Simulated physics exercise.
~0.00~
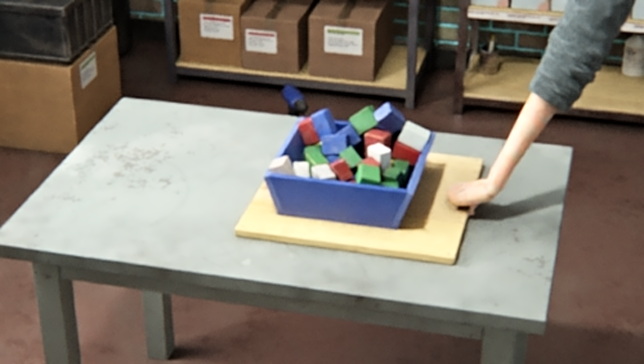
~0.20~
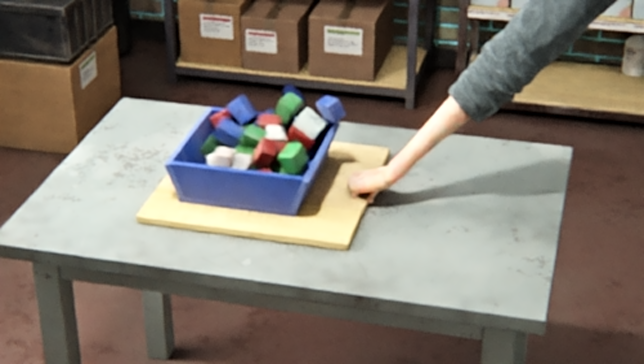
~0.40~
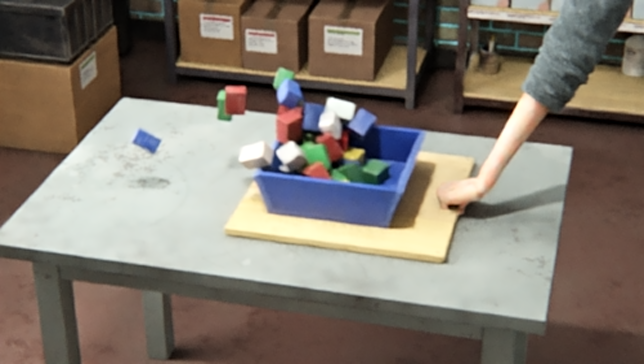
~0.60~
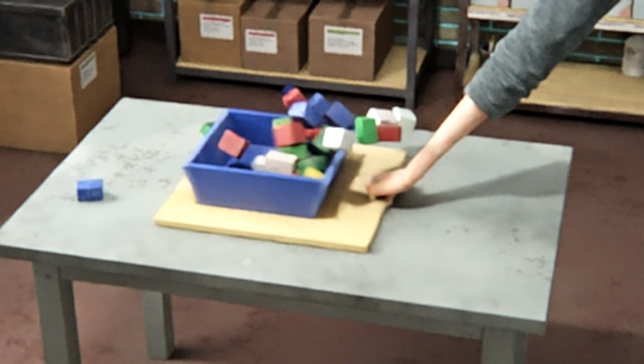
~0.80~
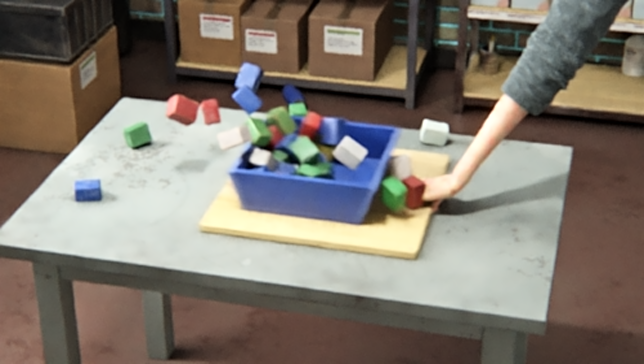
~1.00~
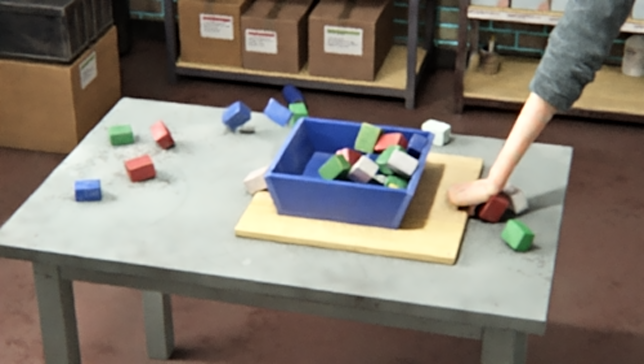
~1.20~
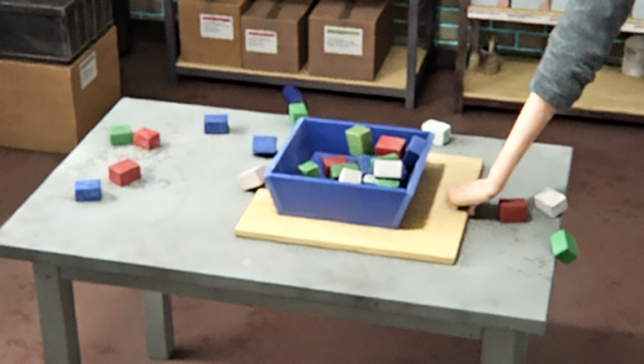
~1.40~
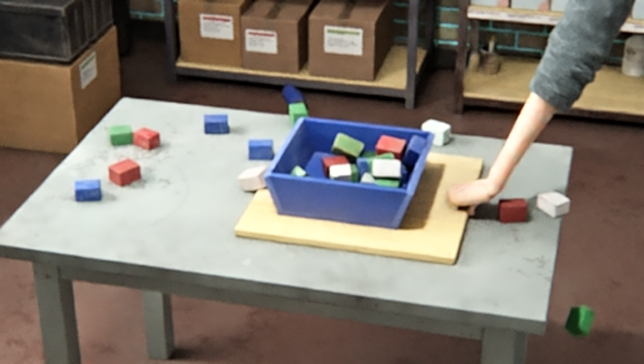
On a gray table in a storeroom with cardboard boxes on shelves behind, a hand grips a wooden board holding a blue container heaped with red, green, blue and white toy bricks. The hand shoves the board left, then pulls it back right, and bricks fly off the pile, a blue one landing far to the left. A second push and pull throws more bricks out on both sides. The board stops near where it began while the loose bricks settle. Finally a green brick slips off the table's right edge and drops, leaving the container partly filled.
